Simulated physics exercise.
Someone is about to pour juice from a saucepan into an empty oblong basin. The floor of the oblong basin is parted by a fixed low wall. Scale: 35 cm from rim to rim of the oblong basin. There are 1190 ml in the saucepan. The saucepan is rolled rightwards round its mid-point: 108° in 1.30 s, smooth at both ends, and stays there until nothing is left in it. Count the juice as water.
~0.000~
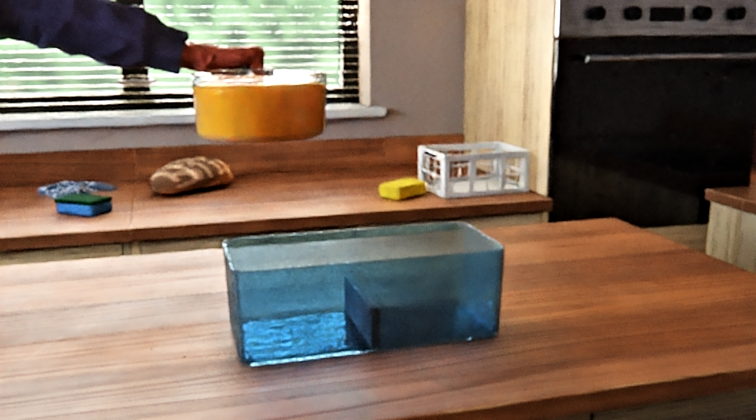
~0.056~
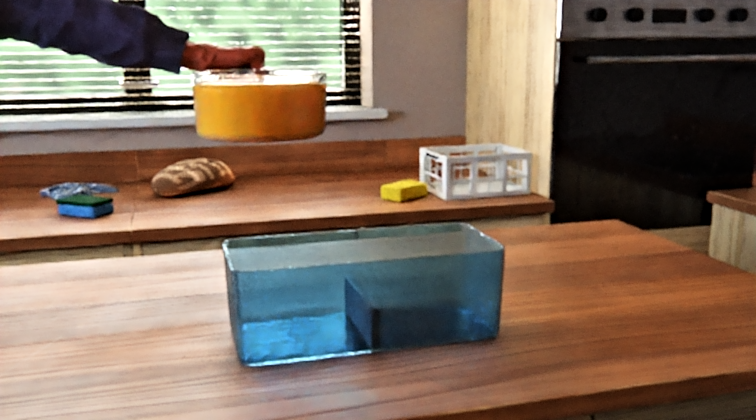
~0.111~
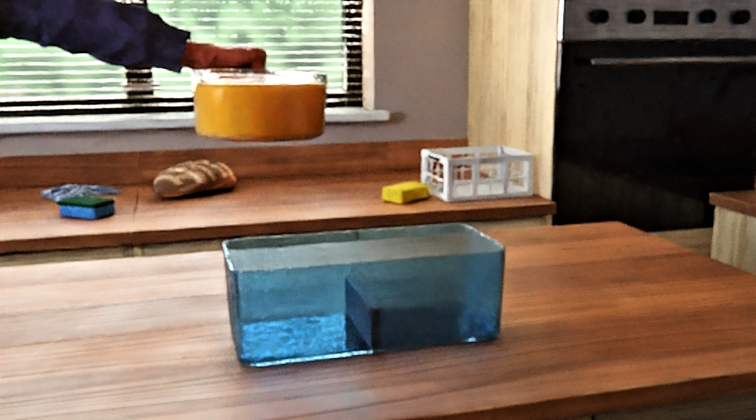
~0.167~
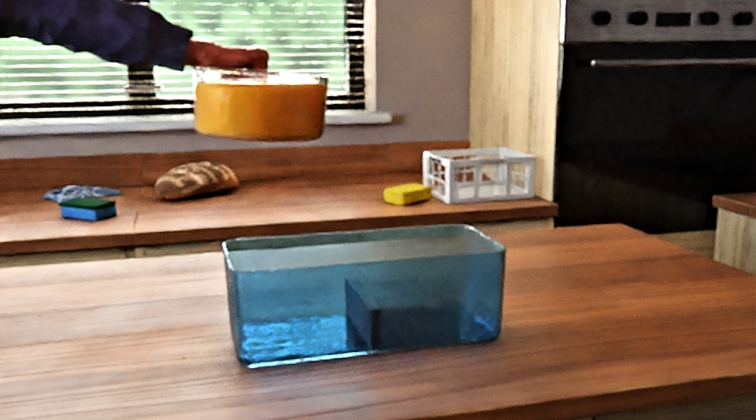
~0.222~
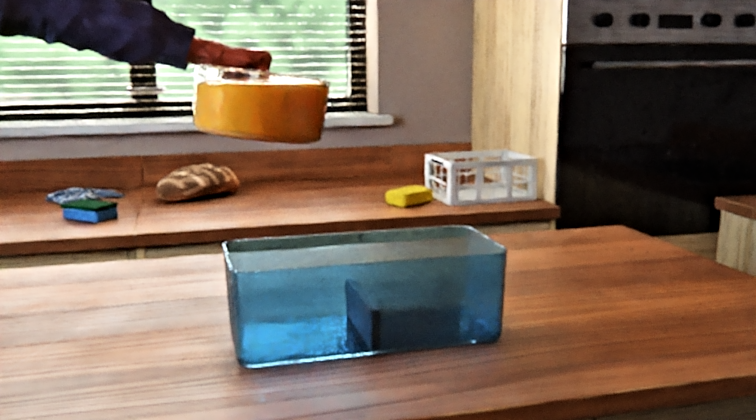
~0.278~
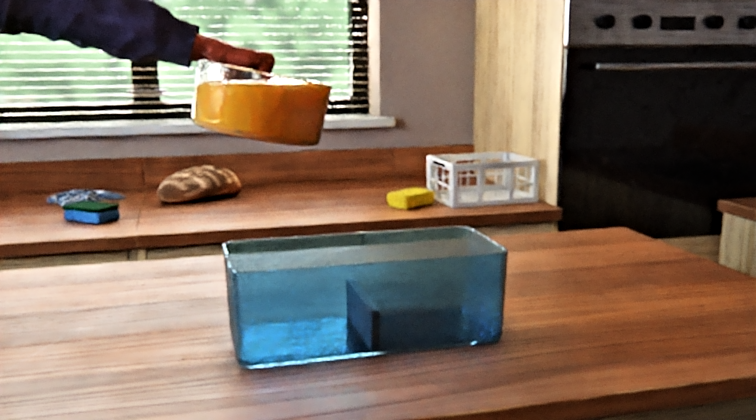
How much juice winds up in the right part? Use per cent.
About 74 per cent.
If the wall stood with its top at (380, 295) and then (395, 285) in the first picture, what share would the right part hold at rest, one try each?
First 60, then 45 per cent.
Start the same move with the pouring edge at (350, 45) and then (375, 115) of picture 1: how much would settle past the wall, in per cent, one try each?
In turn about 95 and 95 per cent.
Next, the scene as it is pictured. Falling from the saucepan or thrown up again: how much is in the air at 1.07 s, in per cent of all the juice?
Near 10 in a hundred.
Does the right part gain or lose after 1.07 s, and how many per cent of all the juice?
It goes up by about 1.
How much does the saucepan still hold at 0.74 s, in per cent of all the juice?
About 48 per cent.
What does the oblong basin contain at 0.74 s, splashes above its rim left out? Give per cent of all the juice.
Near 14 in a hundred.
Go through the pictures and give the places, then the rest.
The first picture shows tilt 0°; pouring edge (324, 73); surface from (195, 84) to (321, 81); the oblong basin's rim runs from (228, 257) to (484, 236); the wall's top is at (361, 291).
The second picture shows tilt 0°; pouring edge (324, 74); surface from (195, 84) to (322, 81).
The third picture shows tilt 2°; pouring edge (325, 75); surface from (196, 84) to (322, 83).
The fourth picture shows tilt 4°; pouring edge (326, 78); surface from (196, 83) to (324, 83).
The fifth picture shows tilt 8°; pouring edge (328, 82); surface from (197, 84) to (325, 83).
The sixth picture shows tilt 12°; pouring edge (329, 87); surface from (198, 84) to (327, 85).
By 0.74 s the tilt is 65° and 49 per cent is still to pour, 1 is left of the wall and 13 right of it.
By 1.07 s the tilt is 100° and 8 per cent is still to pour, 9 is left of the wall and 73 right of it.
By 1.42 s the tilt is 108° and 0 per cent is still to pour, 24 is left of the wall and 75 right of it.
By 1.80 s the tilt is 108° and 0 per cent is still to pour, 25 is left of the wall and 74 right of it.
At rest 25 per cent lies left of the wall, 74 right of it and 1 outside.
